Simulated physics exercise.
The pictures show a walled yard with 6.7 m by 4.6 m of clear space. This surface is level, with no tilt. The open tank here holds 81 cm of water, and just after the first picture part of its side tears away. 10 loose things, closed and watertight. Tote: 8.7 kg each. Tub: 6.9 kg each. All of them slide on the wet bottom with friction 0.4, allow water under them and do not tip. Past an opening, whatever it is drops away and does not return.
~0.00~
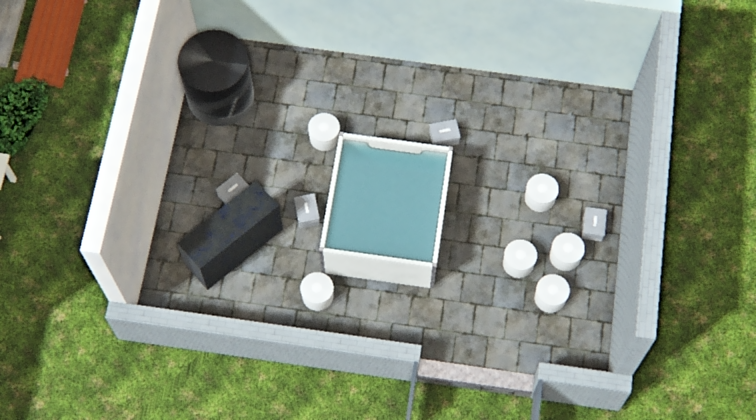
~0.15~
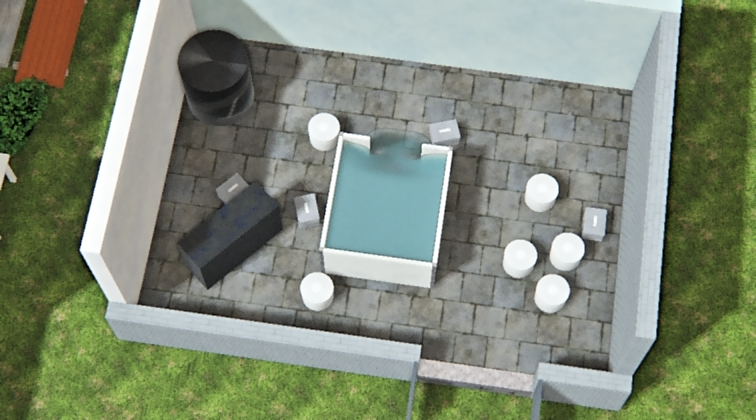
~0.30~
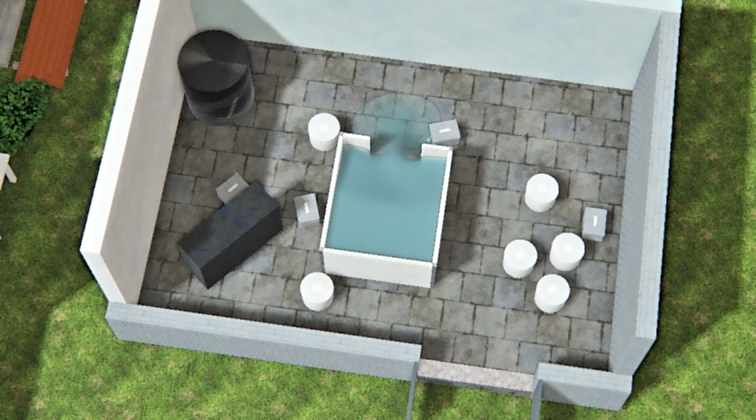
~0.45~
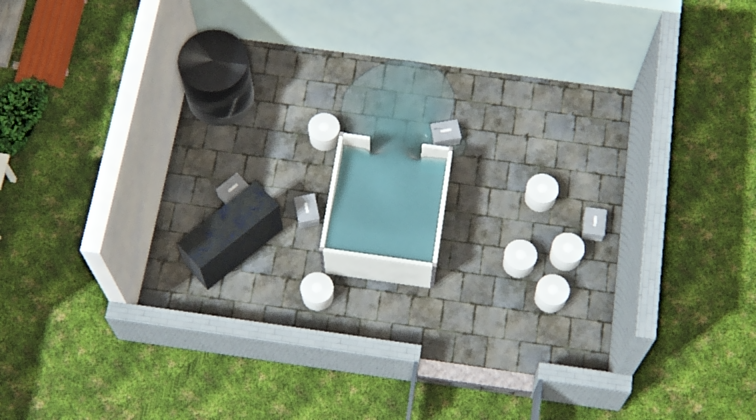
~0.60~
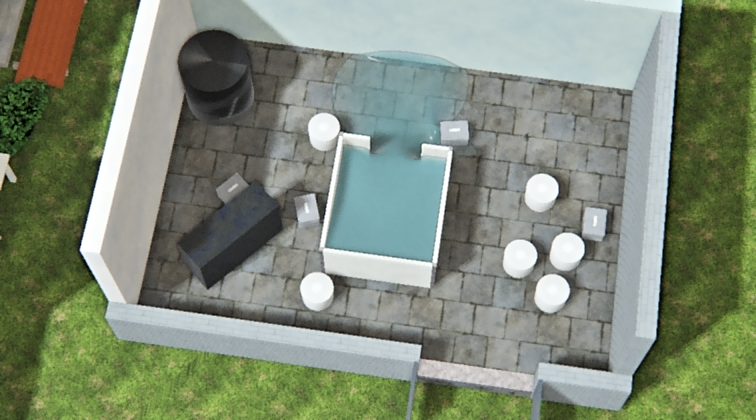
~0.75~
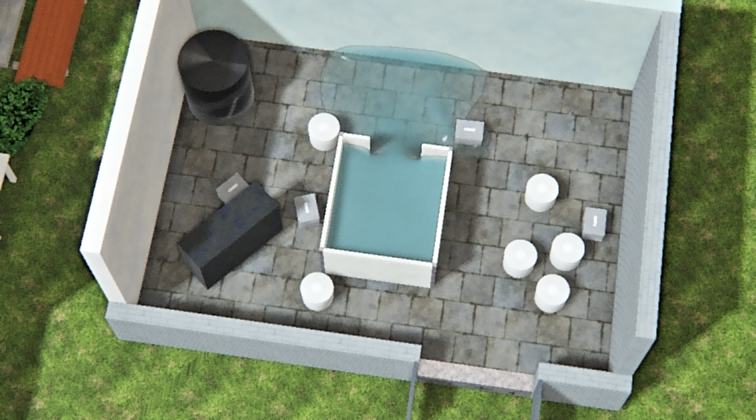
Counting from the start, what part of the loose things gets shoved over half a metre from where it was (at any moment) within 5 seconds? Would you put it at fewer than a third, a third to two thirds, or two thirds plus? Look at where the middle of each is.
I would say a third to two thirds.
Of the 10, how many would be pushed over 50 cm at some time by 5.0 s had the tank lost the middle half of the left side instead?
You'd get 3 in that case.
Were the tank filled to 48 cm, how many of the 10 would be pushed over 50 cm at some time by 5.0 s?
I count 0 of them in that case.
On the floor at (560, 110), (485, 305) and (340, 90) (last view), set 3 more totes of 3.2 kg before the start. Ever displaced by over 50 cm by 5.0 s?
Beyond it, within it, beyond it.
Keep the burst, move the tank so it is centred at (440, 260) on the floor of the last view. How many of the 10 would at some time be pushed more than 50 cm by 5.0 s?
That would give 5.
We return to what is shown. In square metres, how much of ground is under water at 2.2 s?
Wet area: Approx. 11.5 m2.
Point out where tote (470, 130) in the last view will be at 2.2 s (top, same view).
Look for it near (515, 128).
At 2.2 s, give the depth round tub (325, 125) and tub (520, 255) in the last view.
Close to 1 and 0 centimetres.
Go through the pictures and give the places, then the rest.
In the first picture, a tote at (445, 131) rests on the ground; a tub at (317, 288), on the bottom; water covers 2.5 m2; 0 of 10 have shifted.
In the second picture, a tote at (445, 131), on the bottom; a tub at (317, 288), on the bottom; water covers 3.1 m2; 0 of 10 have shifted.
In the third picture, a tote at (445, 131) rests on the ground; a tub at (317, 288), on the bottom; 3.8 m2 under water; 0 of 10 have shifted.
In the fourth picture, a tote at (446, 131) rests on the ground; a tub at (317, 288) rests on the ground; water covers 4.8 m2; 0 of 10 have shifted.
In the fifth picture, a tote at (455, 130), on the bottom, 14 cm from its start; a tub at (317, 288), on the bottom; water covers 5.5 m2; 1 of 10 have shifted.
In the sixth picture, a tote at (470, 130), on the bottom, 36 cm from its start; a tub at (317, 288), on the bottom; water covers 6.1 m2; 1 of 10 have shifted.
After 1.1 s 1 of 10 are over 50 cm from their spots; 0 afloat.
After 2.2 s 1 of 10 are over 50 cm from their spots; 0 afloat.
After 3.5 s 2 of 10 are over 50 cm from their spots; 0 afloat.
After 5.0 s 5 of 10 are over 50 cm from their spots, and 5 have been at some point; 2 afloat.
